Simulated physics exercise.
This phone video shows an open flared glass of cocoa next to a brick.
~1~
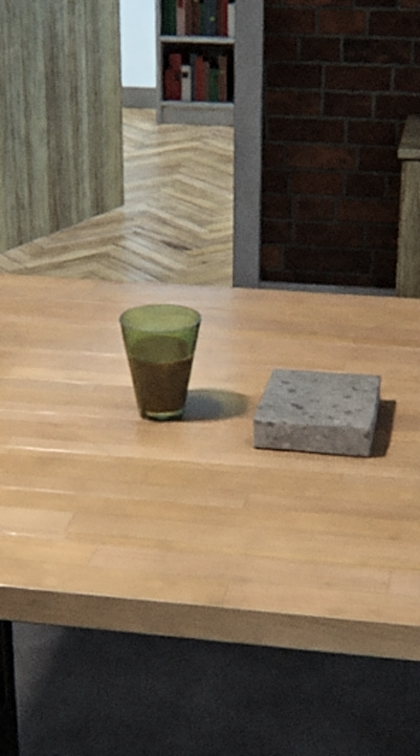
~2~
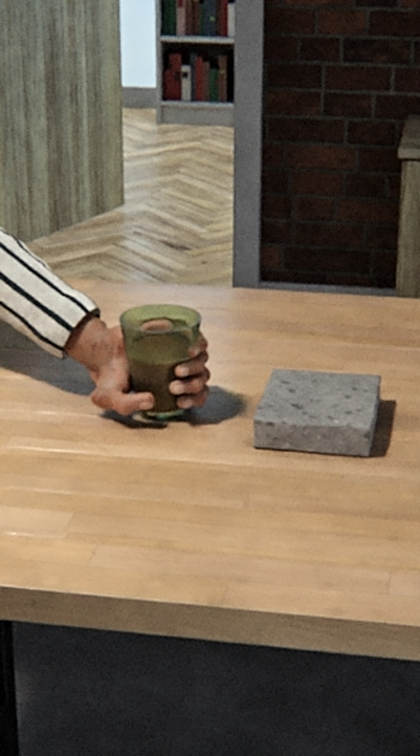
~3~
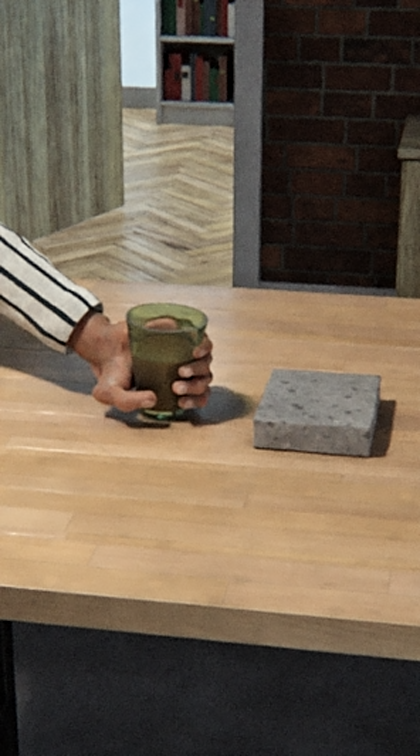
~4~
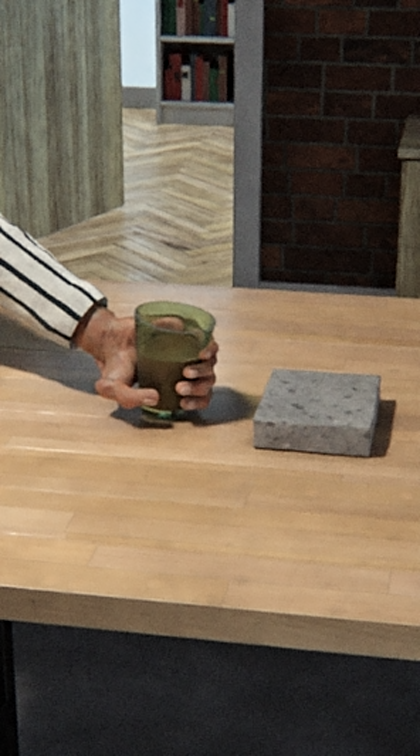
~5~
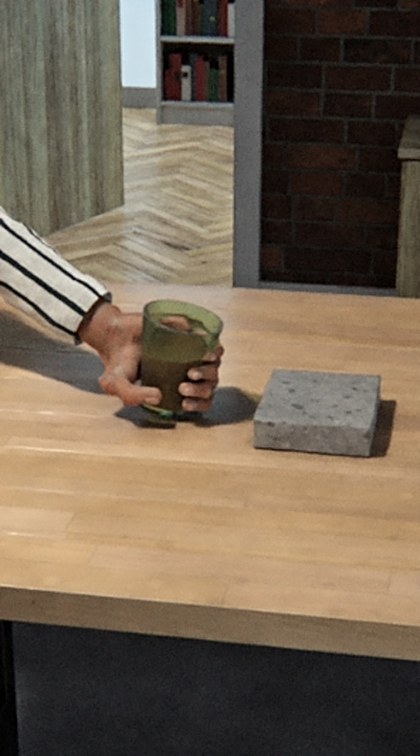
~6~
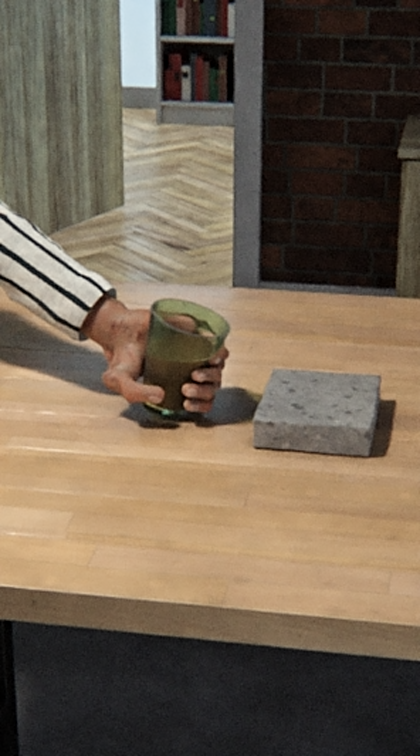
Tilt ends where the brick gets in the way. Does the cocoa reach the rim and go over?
It's going to leak over the lip, I reckon.
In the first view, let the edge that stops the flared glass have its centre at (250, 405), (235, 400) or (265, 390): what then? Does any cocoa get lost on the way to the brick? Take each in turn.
Overflow, overflow, overflow.
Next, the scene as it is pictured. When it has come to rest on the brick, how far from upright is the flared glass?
Somewhere near 60 degrees.
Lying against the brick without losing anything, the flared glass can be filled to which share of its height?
Fill limit: Approx. 45 per cent of height.
Next, the flared glass leans by about 35°; its rim is dry.
After that, the flared glass leans by about 50°; it has slopped over; nearly all of the cocoa is inside.
Finally, the flared glass leans by about 60°, against the brick; it has slopped over; about two thirds of the cocoa is inside.
